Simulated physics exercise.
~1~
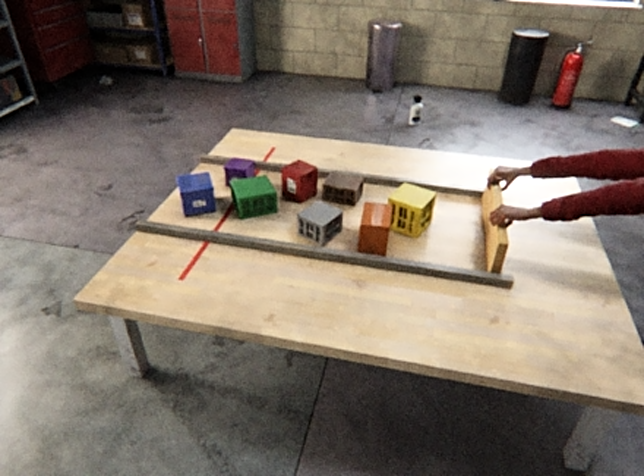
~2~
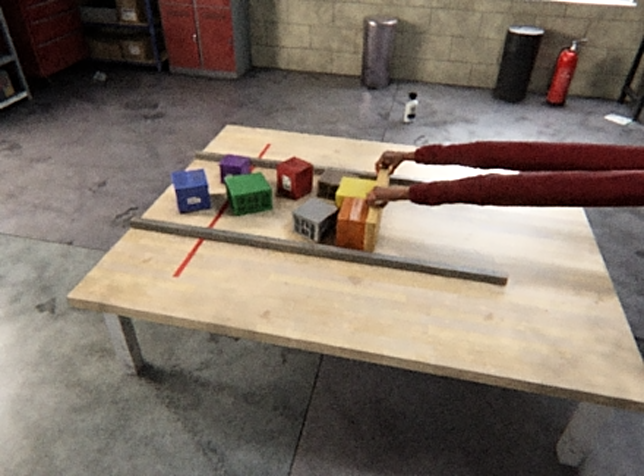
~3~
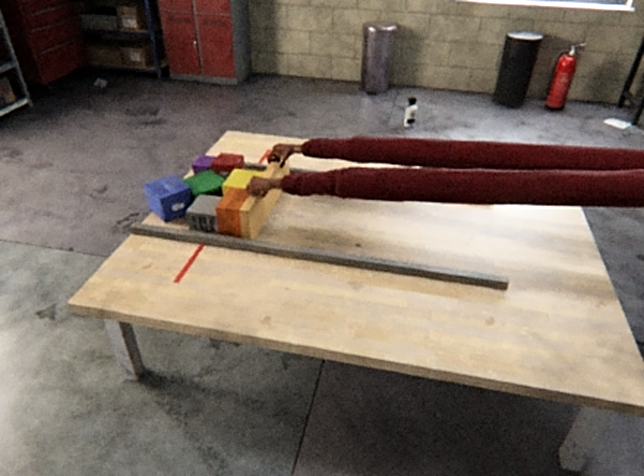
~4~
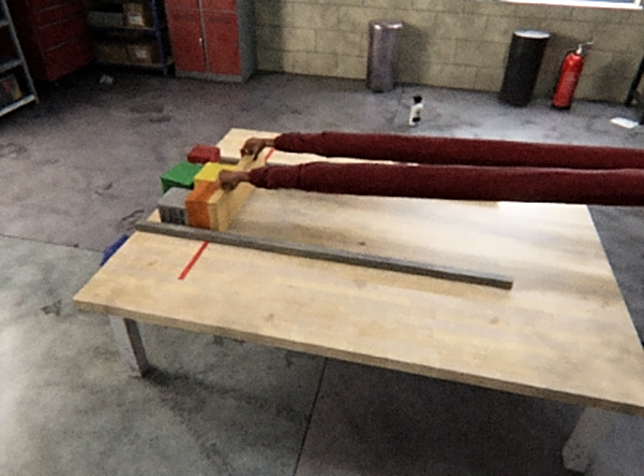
Two red-sleeved arms push an upright wooden plank leftward between rails on a table, gathering colored crates and boxes into a cluster and carrying them past a red tape line. The blue and purple ones go off the far left end, while the others remain bunched against the plank.
